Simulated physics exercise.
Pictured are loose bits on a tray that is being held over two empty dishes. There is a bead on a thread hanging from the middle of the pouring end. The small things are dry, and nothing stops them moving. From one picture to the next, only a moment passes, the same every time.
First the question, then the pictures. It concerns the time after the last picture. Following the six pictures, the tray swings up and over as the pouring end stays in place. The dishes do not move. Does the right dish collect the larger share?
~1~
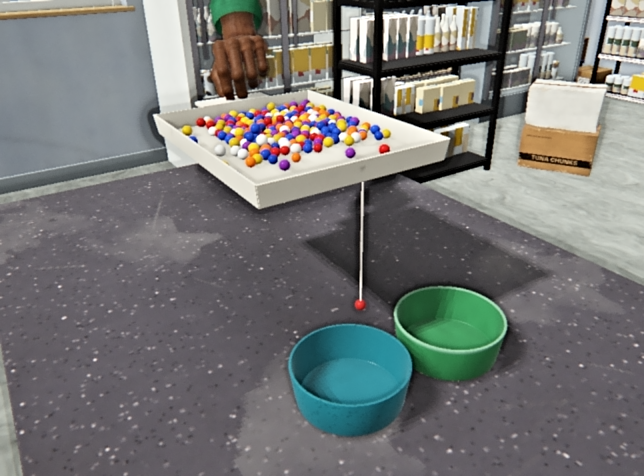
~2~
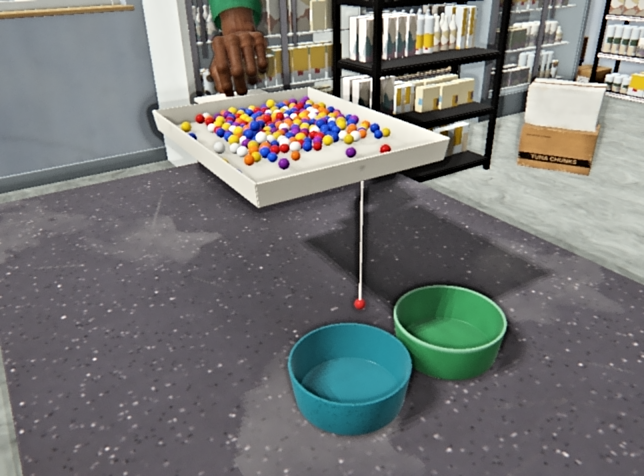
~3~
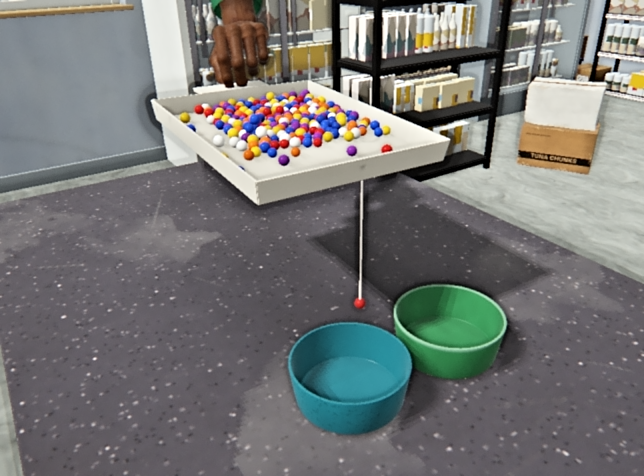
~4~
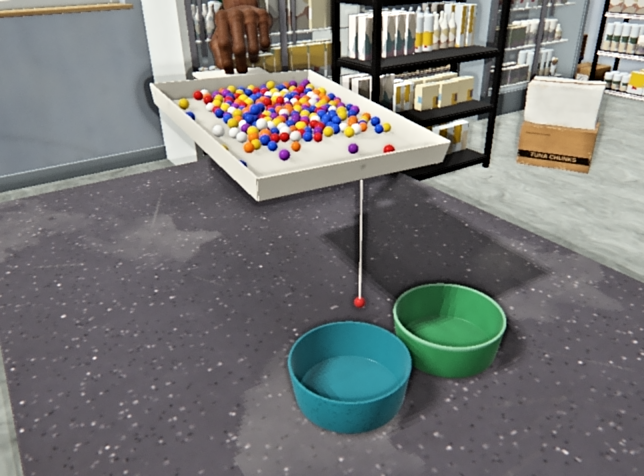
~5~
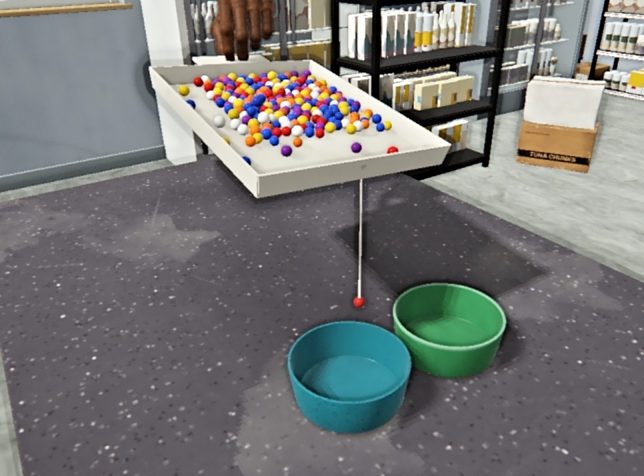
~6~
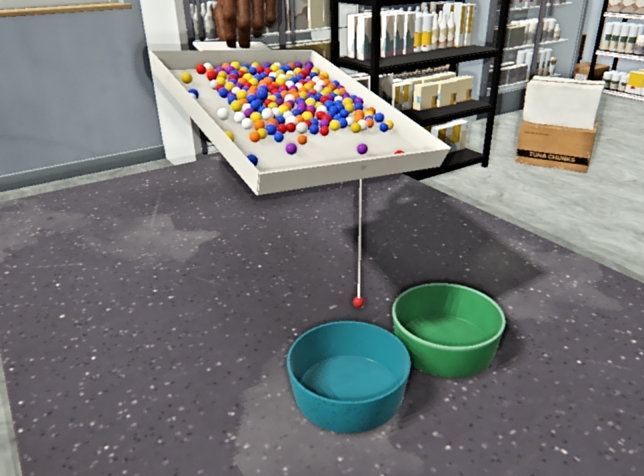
Yes, the right dish gets more.
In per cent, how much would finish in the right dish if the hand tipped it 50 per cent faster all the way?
That works out at about 70 percent.
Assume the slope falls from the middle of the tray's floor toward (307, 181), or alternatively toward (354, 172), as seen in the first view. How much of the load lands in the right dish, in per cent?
Shares: 0 %, then 50 %.
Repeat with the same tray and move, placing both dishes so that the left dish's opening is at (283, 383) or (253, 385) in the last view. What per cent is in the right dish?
In the first position around 10 percent, in the second around 10 percent.
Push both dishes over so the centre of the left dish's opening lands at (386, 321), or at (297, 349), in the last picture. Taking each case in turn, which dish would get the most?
In the first try it's the right-side dish, and in the second it's the right-side dish.
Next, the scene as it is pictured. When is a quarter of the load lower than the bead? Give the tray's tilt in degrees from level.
Somewhere around 90 degrees.
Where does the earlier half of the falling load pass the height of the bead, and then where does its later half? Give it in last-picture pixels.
The early half goes through (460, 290), the late half through (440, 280).
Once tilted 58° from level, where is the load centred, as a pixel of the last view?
The middle of the pieces shows up near (389, 128).
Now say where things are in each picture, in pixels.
Corners of the pouring end at (257, 183) and (445, 138), level; middle of the load at (290, 128), round plastic beads; left dish at (387, 413); right dish at (489, 359); bead on its thread at (361, 305), in the first frame.
Corners of the pouring end at (257, 182) and (445, 138), level; middle of the load at (290, 126), in the second frame.
Corners of the pouring end at (258, 180) and (446, 139), tipped barely, lowest at the right corner; middle of the load at (290, 120), in the third frame.
Corners of the pouring end at (259, 176) and (446, 141), tipped a little, lowest at the right corner; middle of the load at (290, 112), in the fourth frame.
Corners of the pouring end at (260, 174) and (446, 144), tipped a little, lowest at the right corner; middle of the load at (291, 104), in the fifth frame.
Corners of the pouring end at (261, 171) and (446, 147), tipped a little, lowest at the right corner; middle of the load at (295, 98), most on the move; left dish at (386, 410); right dish at (487, 356), in the sixth frame.
Soon after the last picture, tray tipped steeply; nearly all on the tray; a stray few in the left dish; a stray few in the right dish; a stray few outside both; a stray few in the air.
A little later, tray tipped right over; about a third on the tray; a stray few in the left dish; about a third in the right dish; a small part outside both; about a quarter in the air.
Later still, tray tipped past a quarter turn; a stray few in the left dish; most in the right dish; about a quarter outside both.
By the end, tray tipped past a quarter turn; a stray few in the left dish; most in the right dish; about a quarter outside both.
